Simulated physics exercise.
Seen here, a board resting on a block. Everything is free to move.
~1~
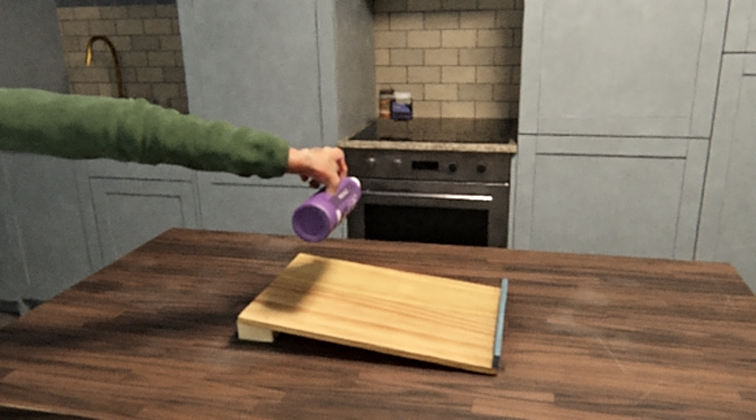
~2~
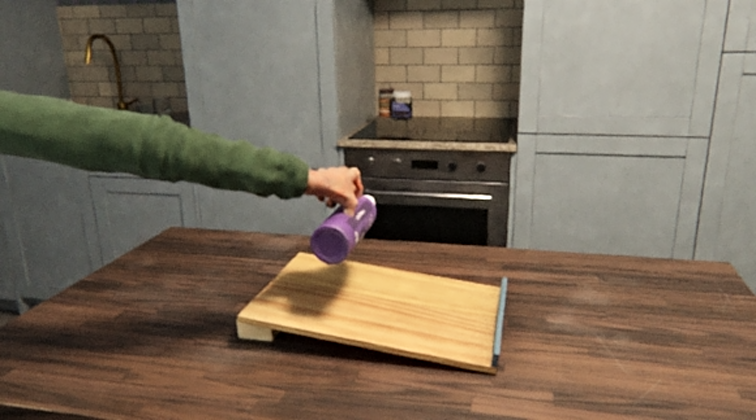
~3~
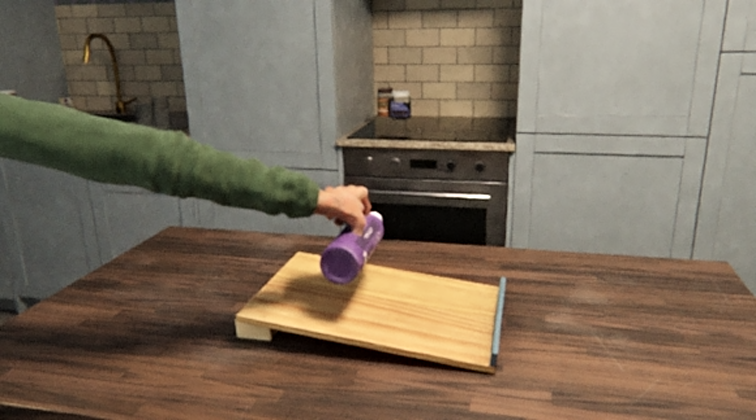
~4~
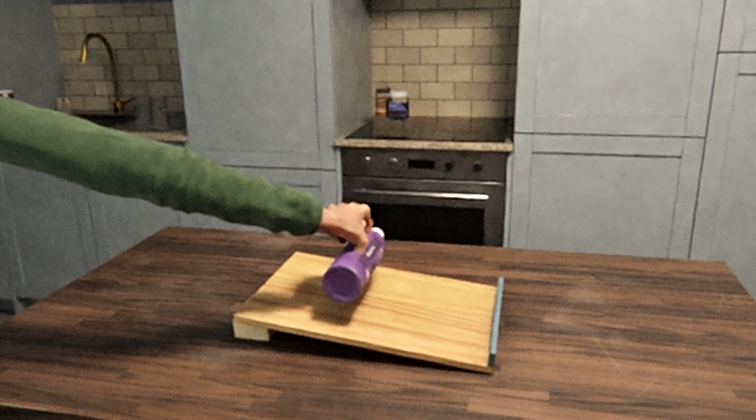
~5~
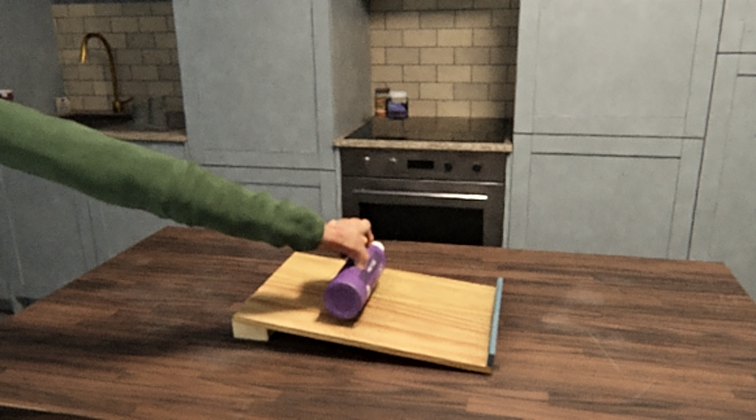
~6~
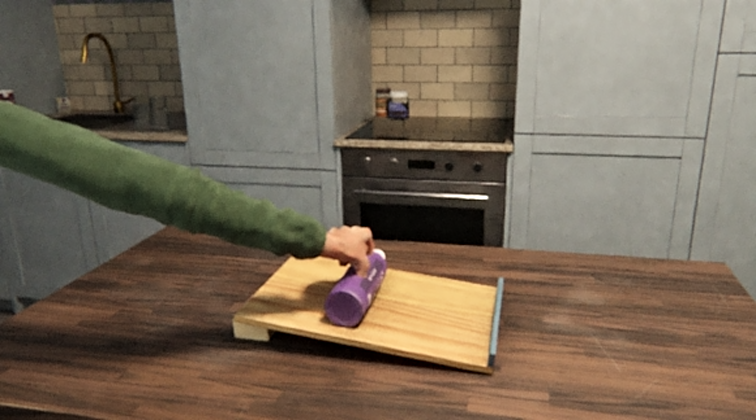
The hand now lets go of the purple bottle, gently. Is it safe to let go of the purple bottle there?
In the end the purple bottle slides or rolls down.
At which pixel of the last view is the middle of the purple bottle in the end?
At about (477, 302).
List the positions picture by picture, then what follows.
The first frame shows on its way; purple bottle (333, 203).
The second frame shows on its way; purple bottle (350, 222).
The third frame shows on its way; purple bottle (358, 241).
The fourth frame shows on its way; purple bottle (360, 258).
The fifth frame shows on its way; purple bottle (361, 273).
The sixth frame shows in place under the hand; purple bottle (362, 280).
Then, 0.50 s later than the last frame, purple bottle moved about its own width near (384, 285).
Then, 0.70 s later than the last frame, purple bottle moved about its own width near (412, 290).
Then, 0.90 s later than the last frame, purple bottle moved well along near (452, 297).
Then, 1.00 s later than the last frame, purple bottle moved well along near (477, 302).
When it is over, moved from the start, purple bottle. End places, in pixels of the last picture, purple bottle near (477, 302). The purple bottle runs down the board.
